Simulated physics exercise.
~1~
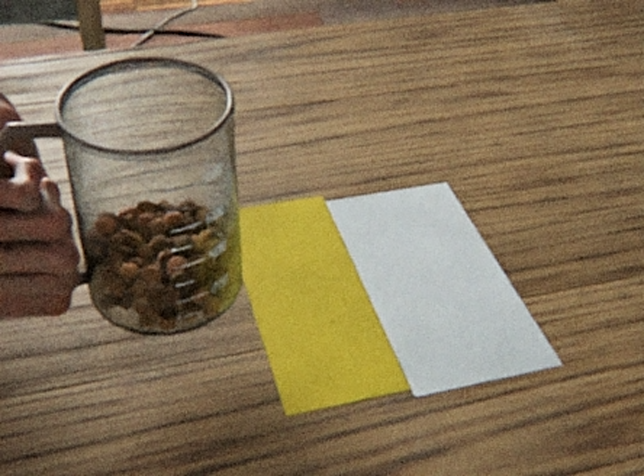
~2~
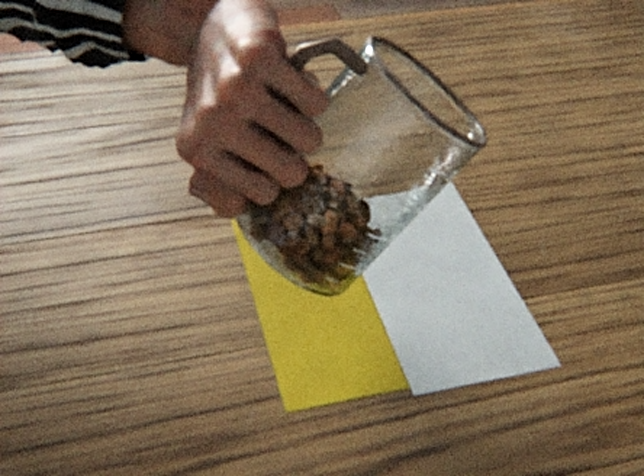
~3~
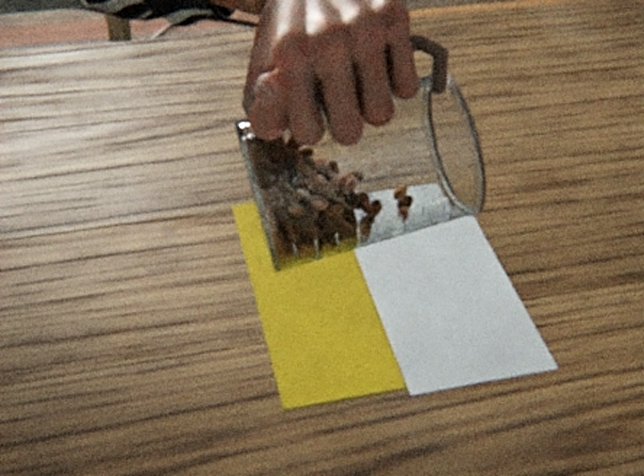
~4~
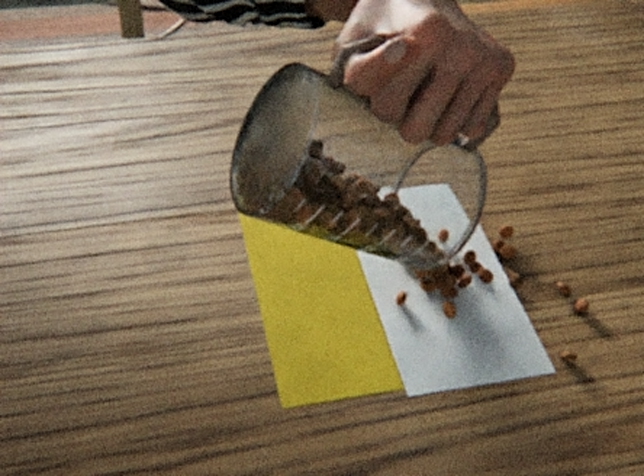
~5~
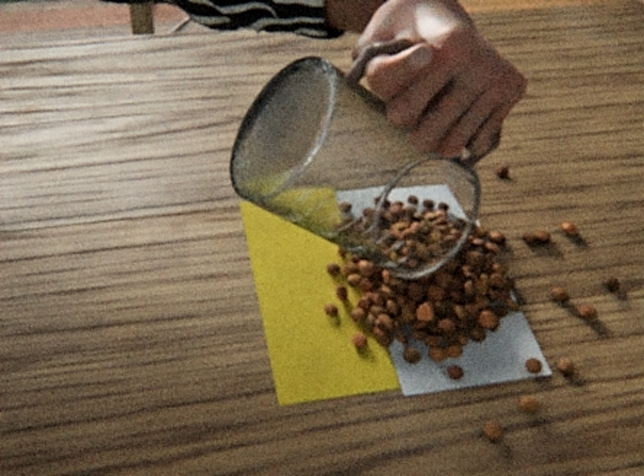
A hand, later seen with a black-and-white striped sleeve, holds a clear jug of brown cat kibble at the left of a wooden table, viewed from above at an angle. A yellow mat and a white mat lie side by side, the yellow one on the left. The hand carries the jug rightward over the mats, tilting it until it lies on its side and the kibble slides toward the rim. It tips further, and pieces spill out. The jug ends empty, still held tilted, with most kibble heaped on the white mat, some on the yellow, and a few scattered on the wood.
